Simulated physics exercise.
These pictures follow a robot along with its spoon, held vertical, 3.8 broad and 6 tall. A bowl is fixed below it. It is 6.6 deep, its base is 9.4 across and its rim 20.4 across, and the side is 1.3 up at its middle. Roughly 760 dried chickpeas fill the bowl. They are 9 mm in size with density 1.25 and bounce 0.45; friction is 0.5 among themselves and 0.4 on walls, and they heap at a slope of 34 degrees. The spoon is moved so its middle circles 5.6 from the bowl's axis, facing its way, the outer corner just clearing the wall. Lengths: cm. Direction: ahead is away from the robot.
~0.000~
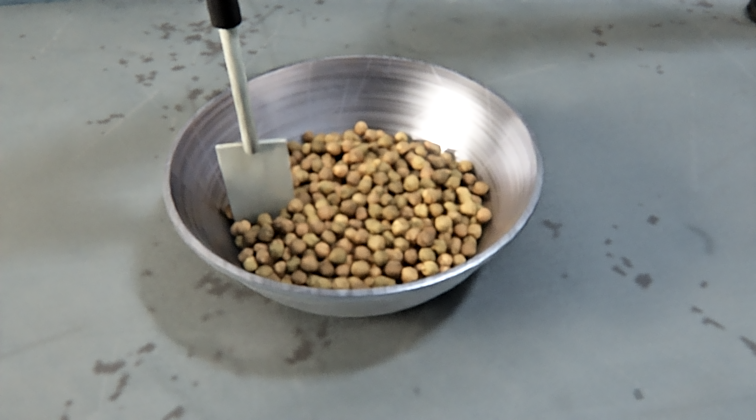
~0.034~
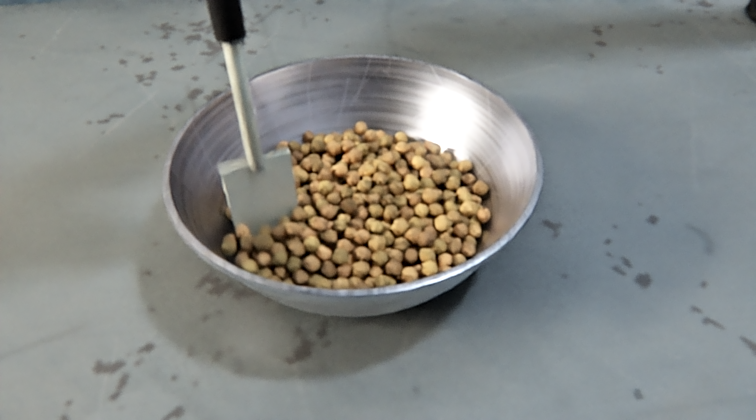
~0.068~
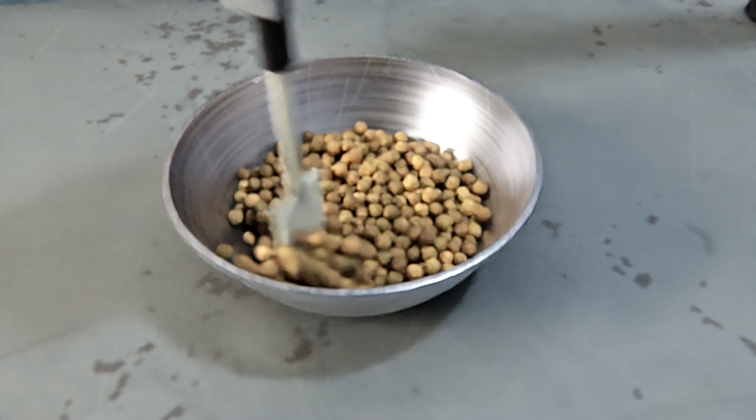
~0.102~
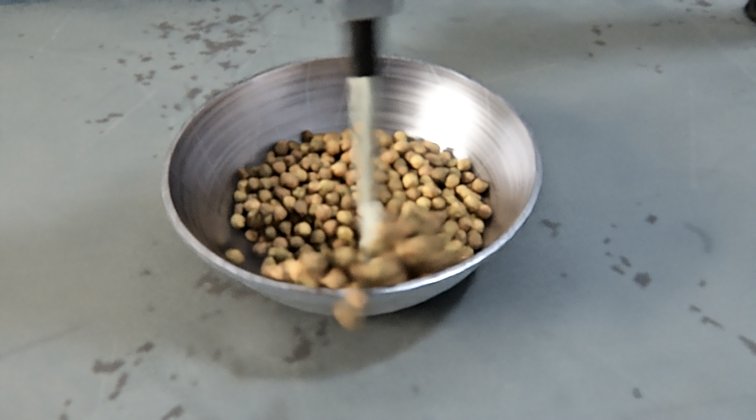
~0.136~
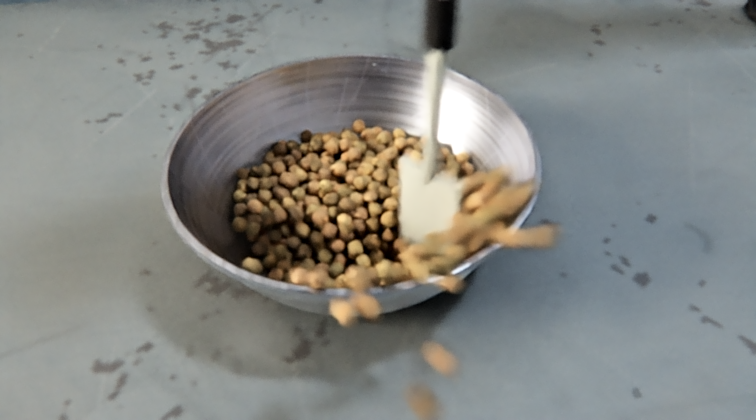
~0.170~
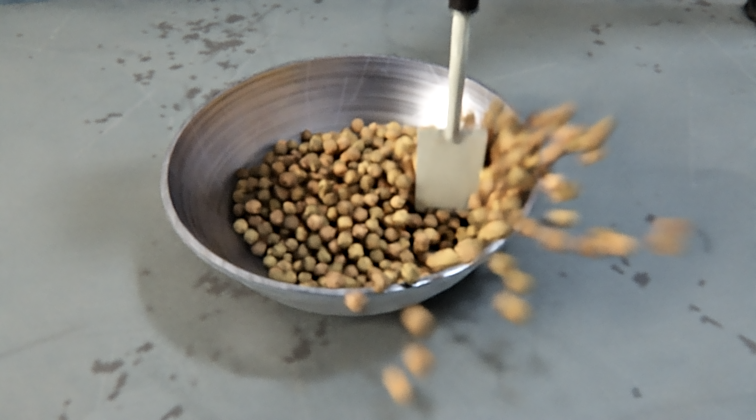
A white, flat-bladed spoon with a black handle stands upright in a metal bowl of dried chickpeas, then sweeps from the left along the near side, pushing them into a blurred heap. It swings round to the right, flinging a spray of chickpeas over the near and right rim.
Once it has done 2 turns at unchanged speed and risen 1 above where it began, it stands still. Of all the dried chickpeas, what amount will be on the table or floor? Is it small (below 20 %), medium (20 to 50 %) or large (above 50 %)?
It is medium.
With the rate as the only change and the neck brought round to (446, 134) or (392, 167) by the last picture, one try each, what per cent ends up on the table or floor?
Near 20 in a hundred for the first and near 10 in a hundred for the second.
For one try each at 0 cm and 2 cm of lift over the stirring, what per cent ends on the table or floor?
I'd reckon around 40 and 20 per cent.
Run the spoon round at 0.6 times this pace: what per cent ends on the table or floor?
I'd say about 10 %.
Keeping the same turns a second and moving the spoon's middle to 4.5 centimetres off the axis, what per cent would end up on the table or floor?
Then about 30 %.
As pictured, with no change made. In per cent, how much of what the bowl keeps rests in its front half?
Roughly 50 percent of it.
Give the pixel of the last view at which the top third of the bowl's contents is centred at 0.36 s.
Near (264, 209).
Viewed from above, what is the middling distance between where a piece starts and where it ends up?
Around 9 centimetres.
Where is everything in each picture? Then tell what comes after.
Spoon neck at (247, 120), 0° round; upper third of the load around (360, 198), from x 230 to 485, top at y 130; 758 in the bowl, in the first frame.
Spoon neck at (251, 136), 16° round; upper third of the load around (355, 199), from x 230 to 485, top at y 130, in the second frame.
Spoon neck at (293, 167), 54° round; upper third of the load around (353, 208), from x 225 to 485, top at y 130, in the third frame.
Spoon neck at (368, 172), 91° round; upper third of the load around (386, 213), from x 235 to 485, top at y 130; 756 in the bowl, 2 in flight or on the tool, in the fourth frame.
Spoon neck at (432, 147), 129° round; upper third of the load around (431, 200), from x 240 to 545, top at y 125; 742 in the bowl, 16 in flight or on the tool, in the fifth frame.
Spoon neck at (455, 107), 167° round; upper third of the load around (457, 166), from x 240 to 675, top at y 110; 721 in the bowl, 37 in flight or on the tool, in the sixth frame.
After 0.36 s, 19° round, highest piece 13 above the table; 587 in the bowl, 79 on the table or floor, 92 in flight or on the tool.
After 0.55 s, 232° round, highest piece 13 above the table; 537 in the bowl, 199 on the table or floor, 22 in flight or on the tool.
After 0.85 s, 0° round, highest piece 4 above the table; 529 in the bowl, 229 on the table or floor.
After 1.55 s, 0° round, highest piece 4 above the table; 529 in the bowl, 229 on the table or floor.
At rest, 529 in the bowl, 229 on the table or floor. That is 30 % on the table or floor.
